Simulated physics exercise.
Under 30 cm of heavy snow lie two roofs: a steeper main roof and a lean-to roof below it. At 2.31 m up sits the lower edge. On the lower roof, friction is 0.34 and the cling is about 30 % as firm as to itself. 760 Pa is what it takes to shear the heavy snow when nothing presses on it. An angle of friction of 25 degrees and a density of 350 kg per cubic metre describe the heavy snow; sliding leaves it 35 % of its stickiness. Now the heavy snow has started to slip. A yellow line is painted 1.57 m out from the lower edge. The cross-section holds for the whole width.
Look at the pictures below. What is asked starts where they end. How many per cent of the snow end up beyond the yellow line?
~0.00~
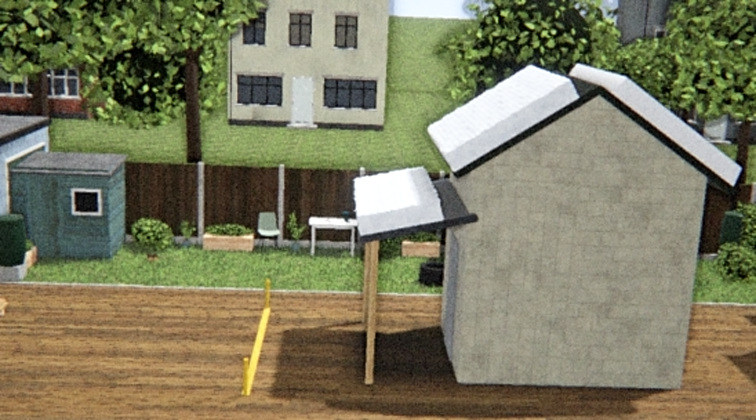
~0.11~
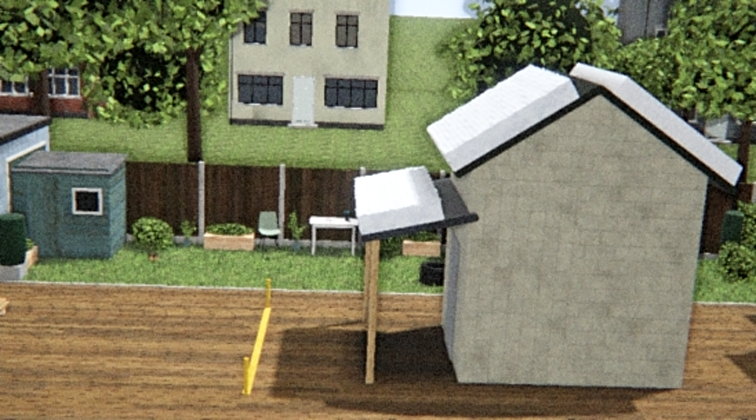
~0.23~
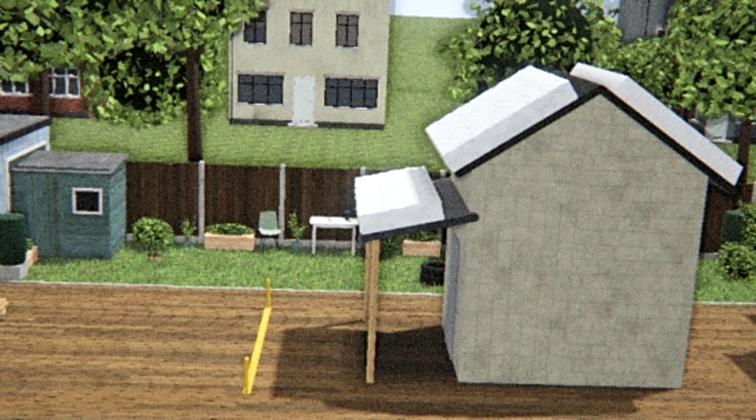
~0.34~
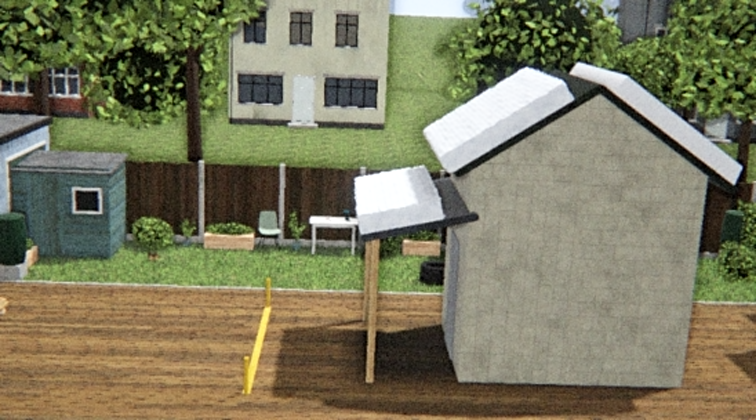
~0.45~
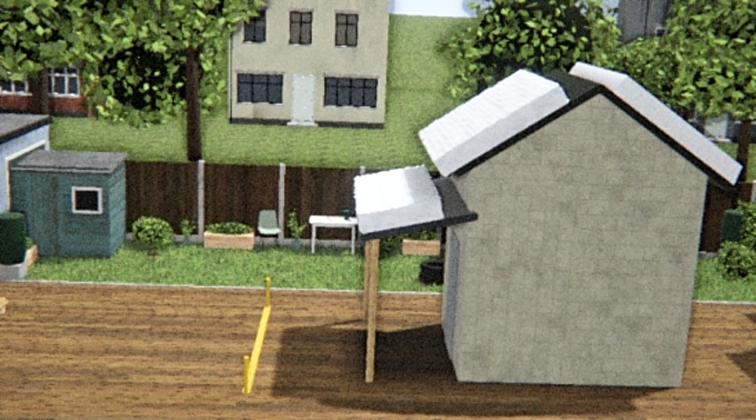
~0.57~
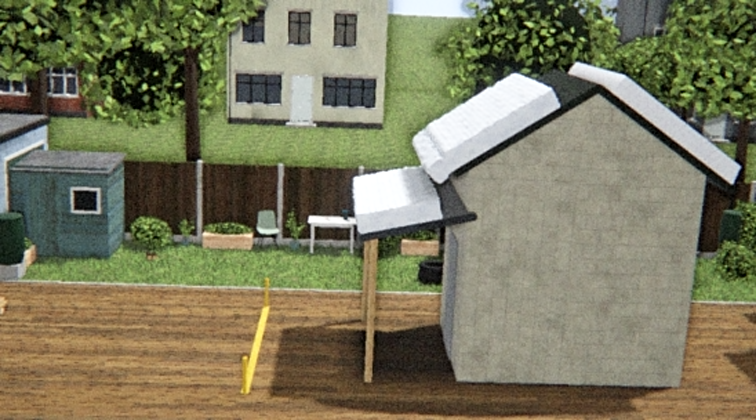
About 3 %.
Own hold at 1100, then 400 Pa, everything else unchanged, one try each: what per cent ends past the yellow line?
It'd be some 0 percent the first time and some 20 percent the second.
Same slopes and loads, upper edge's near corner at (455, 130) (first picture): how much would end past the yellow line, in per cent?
Share past the line: About 35 %.
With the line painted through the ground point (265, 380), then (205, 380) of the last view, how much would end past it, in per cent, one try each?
First try 6 per cent, second try 0 per cent.
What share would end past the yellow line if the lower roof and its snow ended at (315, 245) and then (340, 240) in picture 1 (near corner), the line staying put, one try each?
Close to 0 % on the first try, close to 1 % on the next.
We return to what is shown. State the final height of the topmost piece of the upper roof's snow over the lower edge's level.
0.9 m, give or take.
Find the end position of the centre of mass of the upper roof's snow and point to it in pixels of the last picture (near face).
Close to (357, 275) in the last picture.
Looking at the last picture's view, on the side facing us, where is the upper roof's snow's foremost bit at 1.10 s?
Roughly at (392, 199).
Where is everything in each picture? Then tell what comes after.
In the first frame, front end of the heavy snow at (454, 159).
In the second frame, front end of the heavy snow at (454, 159), its middle shifted 1.1 cm.
In the third frame, front end of the heavy snow at (452, 155), its middle shifted 4.3 cm, 2 % of it past the upper edge, in one piece.
In the fourth frame, front end of the heavy snow at (449, 151), its middle shifted 9.8 cm, 5 % of it past the upper edge, in one piece.
In the fifth frame, front end of the heavy snow at (443, 167), its middle shifted 18 cm, 9 % of it past the upper edge, in one piece.
In the sixth frame, front end of the heavy snow at (435, 167), its middle shifted 28 cm, 14 % of it past the upper edge, cracking.
By 1.10 s, none is below the lower edge and 0 % is past the line.
By 1.74 s, none is below the lower edge and 0 % is past the line.
By 2.37 s, 29 % is below the lower edge and 0 % is past the line.
By 3.00 s, 44 % is below the lower edge and 3 % is past the line.
By 4.50 s, at the end, 44 % is below the lower edge and 3 % is past the line.
